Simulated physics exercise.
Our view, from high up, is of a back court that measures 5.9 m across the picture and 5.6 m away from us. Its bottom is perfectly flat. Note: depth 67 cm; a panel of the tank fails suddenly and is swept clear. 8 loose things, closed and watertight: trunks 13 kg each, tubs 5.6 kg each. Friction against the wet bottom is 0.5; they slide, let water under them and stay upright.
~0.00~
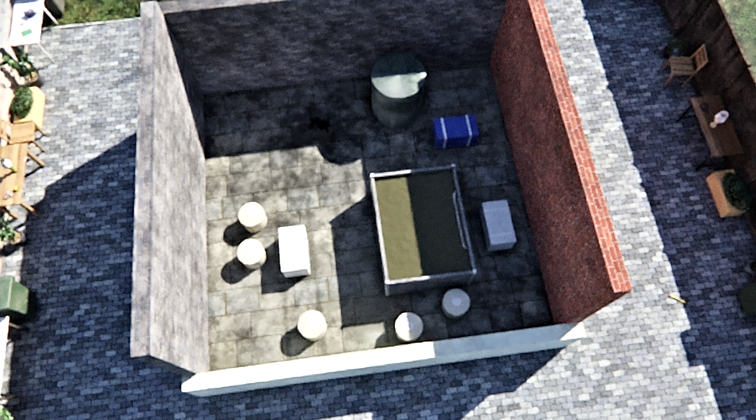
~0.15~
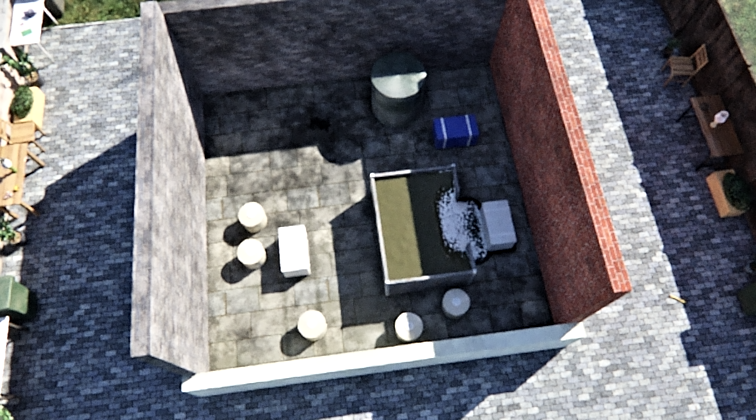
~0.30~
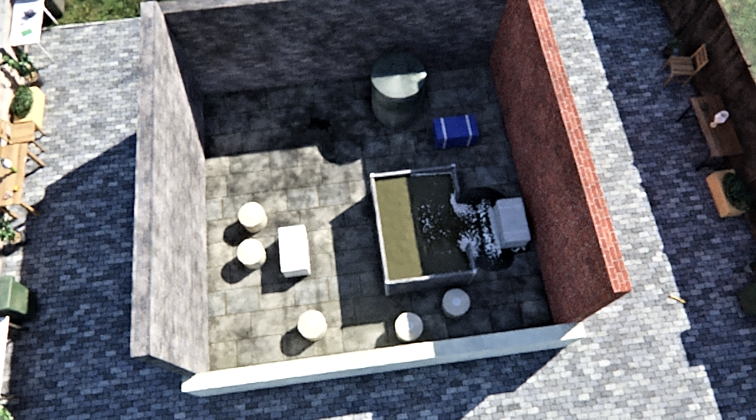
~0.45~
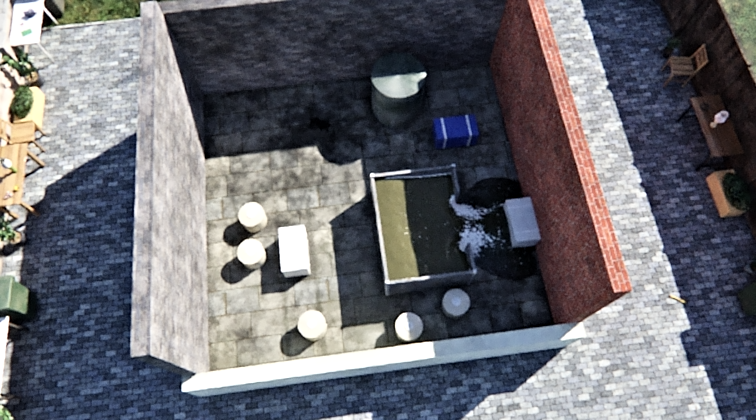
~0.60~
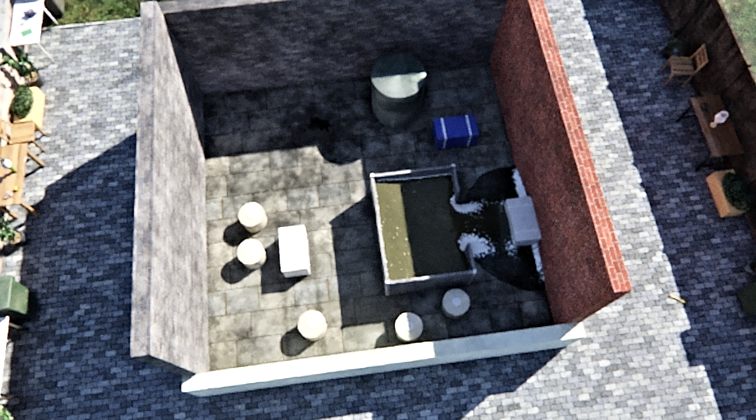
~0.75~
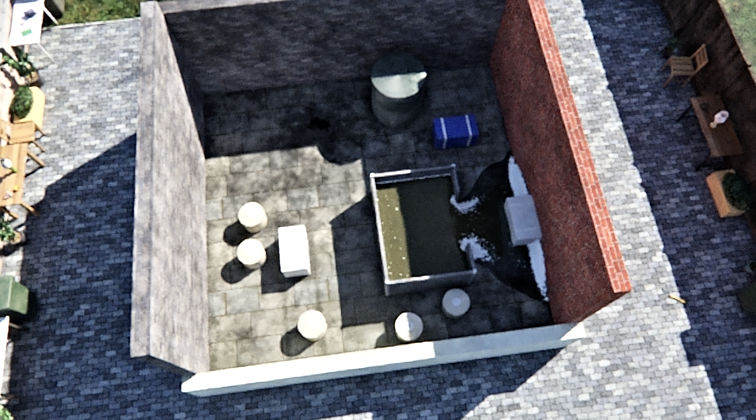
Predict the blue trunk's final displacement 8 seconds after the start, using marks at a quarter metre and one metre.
Outcome: A long move.
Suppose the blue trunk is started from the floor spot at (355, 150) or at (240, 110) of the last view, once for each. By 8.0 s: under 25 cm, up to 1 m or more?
Run one, it remains planted; run two, it remains planted.
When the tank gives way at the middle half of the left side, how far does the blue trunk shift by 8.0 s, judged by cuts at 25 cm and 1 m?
My answer is that the blue trunk remains put.
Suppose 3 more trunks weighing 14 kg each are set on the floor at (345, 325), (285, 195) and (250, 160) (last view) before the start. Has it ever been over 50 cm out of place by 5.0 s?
From first to last: Surpasses it, does not reach it, does not reach it.
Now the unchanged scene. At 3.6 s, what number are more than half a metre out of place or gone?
I count 5 of them.
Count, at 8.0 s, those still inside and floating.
At that instant the tally stands at 7.
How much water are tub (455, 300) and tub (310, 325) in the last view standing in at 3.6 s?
Around 5 cm and 3 cm.
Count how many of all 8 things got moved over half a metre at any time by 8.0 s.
7.
After 1.6 s the blue trunk is near (455, 126), 0.0 m from its start, aground; 1 afloat.
After 3.6 s the blue trunk is near (427, 115), 0.6 m from its start, aground; 2 afloat.
After 5.6 s the blue trunk is near (397, 136), 1.1 m from its start, aground; 4 afloat.
After 8.0 s the blue trunk is near (369, 140), 1.7 m from its start, aground; 7 afloat.
